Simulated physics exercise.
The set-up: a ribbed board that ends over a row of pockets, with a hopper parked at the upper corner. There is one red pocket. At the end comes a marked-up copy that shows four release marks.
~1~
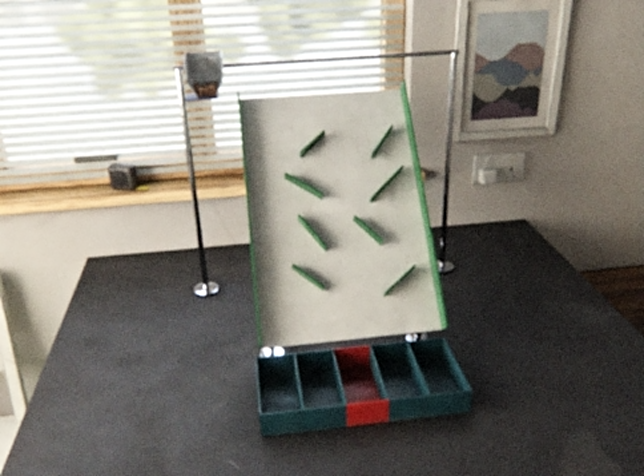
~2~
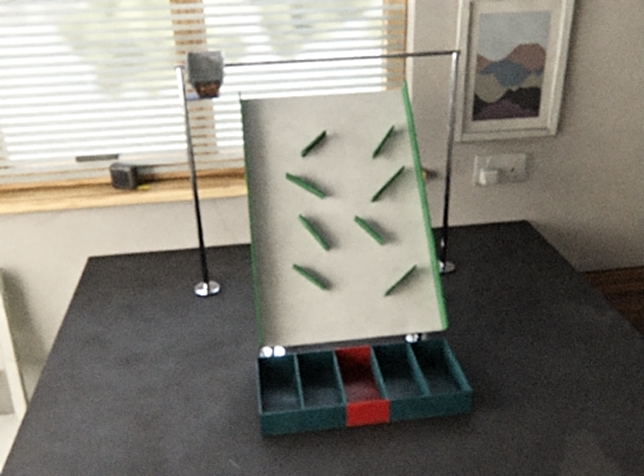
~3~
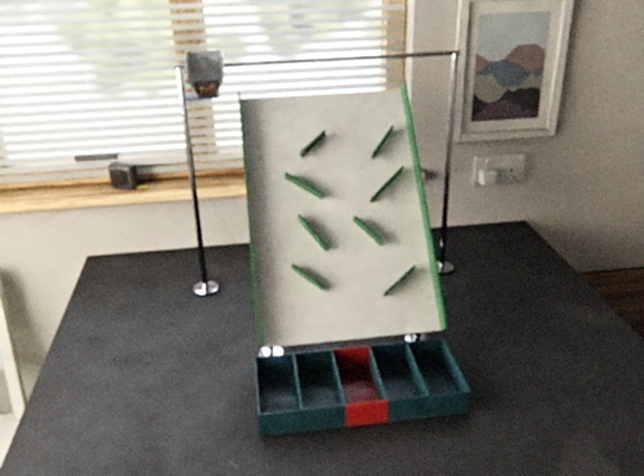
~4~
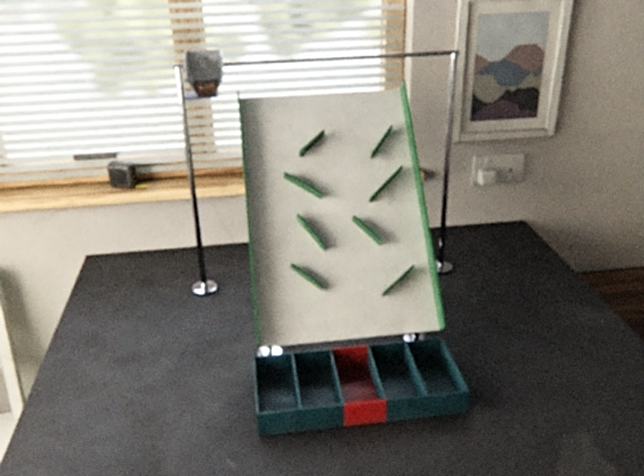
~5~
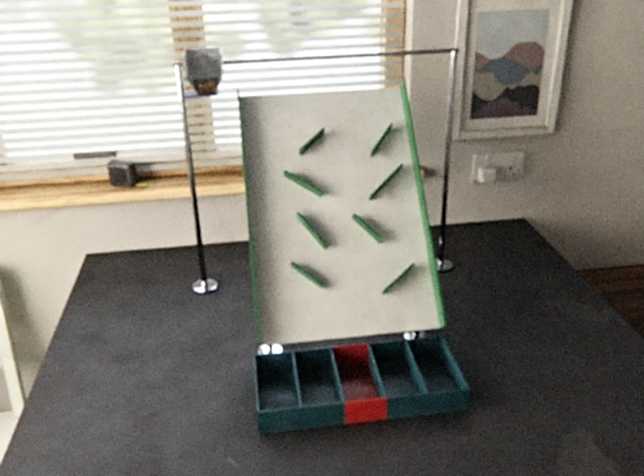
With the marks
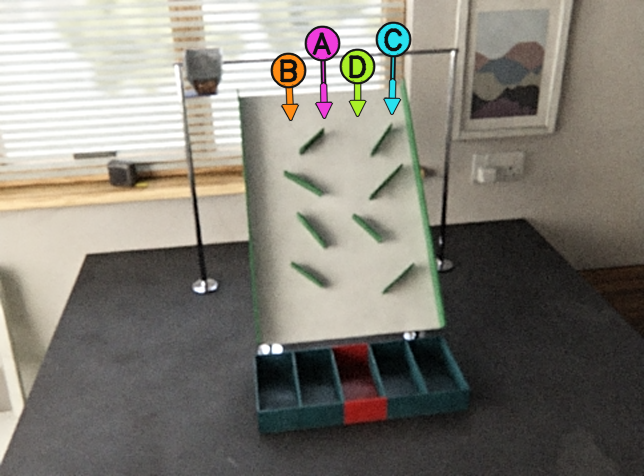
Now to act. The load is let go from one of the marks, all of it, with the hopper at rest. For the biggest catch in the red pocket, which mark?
I would pick mark D.
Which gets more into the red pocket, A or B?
It is A.
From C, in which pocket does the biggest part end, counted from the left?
The fifth from the left.
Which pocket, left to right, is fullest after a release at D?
The third.
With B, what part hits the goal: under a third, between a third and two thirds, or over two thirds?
Mark B gives under a third.
On the marked copy, mark A meets the board at (324, 112); mark B meets the board at (290, 114); mark C meets the board at (392, 108); mark D meets the board at (357, 110).
With A, roughly a third in the red pocket, roughly half in other pockets, about a tenth outside the box.
With B, roughly a quarter in the red pocket, roughly two thirds in other pockets, about a tenth outside the box.
With C, roughly a quarter in the red pocket, roughly two thirds in other pockets, about a tenth outside the box.
With D, roughly two thirds in the red pocket, roughly a third in other pockets.
